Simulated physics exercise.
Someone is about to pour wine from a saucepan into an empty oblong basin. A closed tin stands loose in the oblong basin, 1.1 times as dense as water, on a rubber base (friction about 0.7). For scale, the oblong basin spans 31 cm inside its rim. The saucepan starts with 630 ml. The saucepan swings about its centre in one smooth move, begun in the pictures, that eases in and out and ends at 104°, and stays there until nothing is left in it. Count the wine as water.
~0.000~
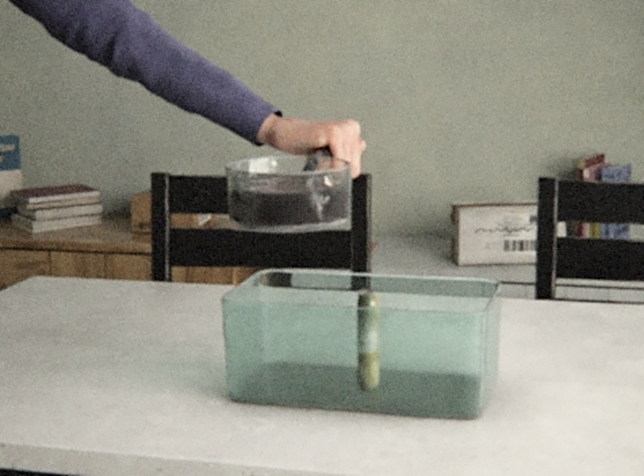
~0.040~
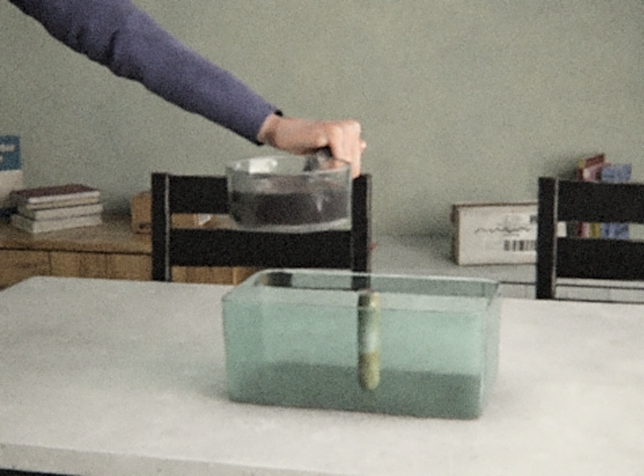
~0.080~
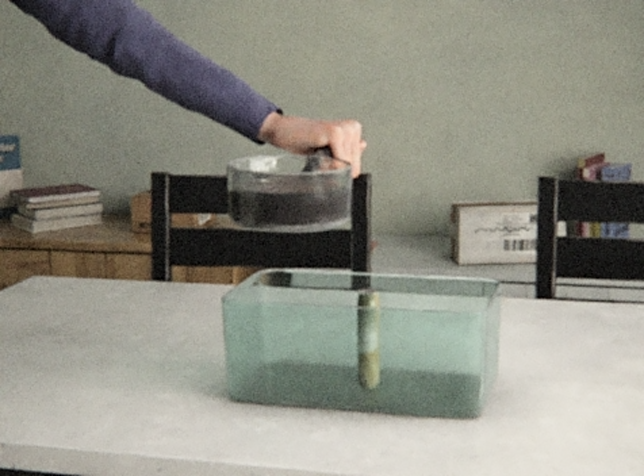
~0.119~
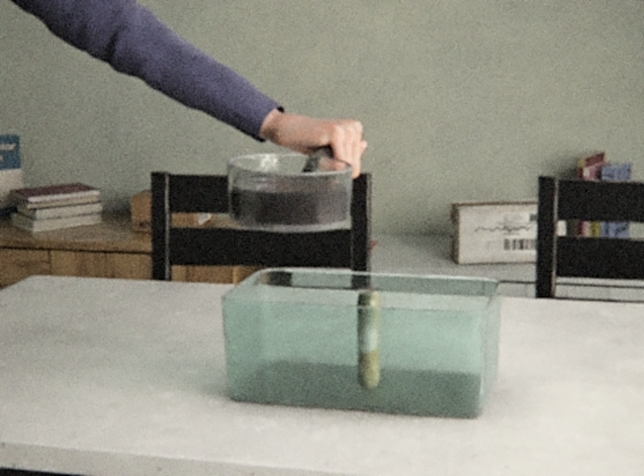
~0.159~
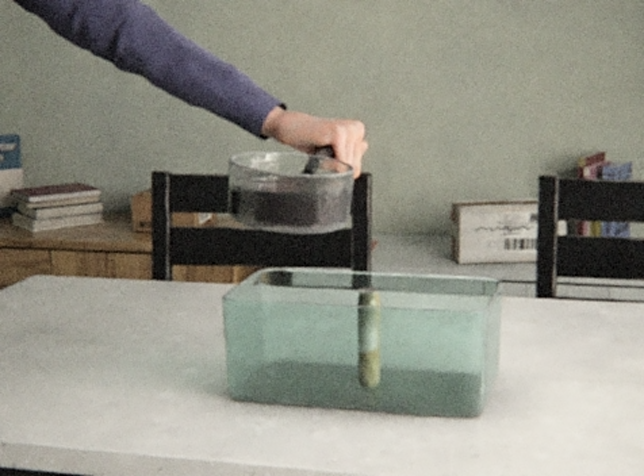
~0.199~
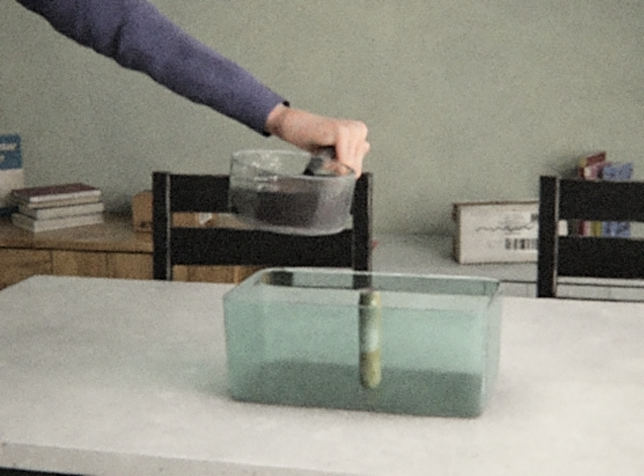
Over a glass basin on a pale tabletop, with a slim upright object inside it, a hand in a purple sleeve held a clear pan of dark liquid level, then tilted it slightly to the right.
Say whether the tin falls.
It remains upright.
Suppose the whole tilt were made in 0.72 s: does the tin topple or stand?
Then it stays up.
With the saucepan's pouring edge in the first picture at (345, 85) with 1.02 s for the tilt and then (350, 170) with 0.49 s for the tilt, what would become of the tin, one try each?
First it falls; then it goes over.
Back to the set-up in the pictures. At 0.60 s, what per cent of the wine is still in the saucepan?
Some 64 per cent.
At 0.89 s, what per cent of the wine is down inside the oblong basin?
About 80 per cent.
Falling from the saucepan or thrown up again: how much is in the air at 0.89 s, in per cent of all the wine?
About 9 per cent.
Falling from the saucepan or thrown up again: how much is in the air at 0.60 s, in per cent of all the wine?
Near 30 in a hundred.
After 0.60 s the tilt is 65° and 63 per cent is still to pour; the tin stands where it began.
After 0.89 s the tilt is 100° and 12 per cent is still to pour; the tin stands where it began.
After 1.19 s the tilt is 104° and 1 per cent is still to pour; the tin stands where it began.
After 1.52 s the tilt is 104° and 0 per cent is still to pour; the tin stands where it began.
In the end the tin stands where it began.
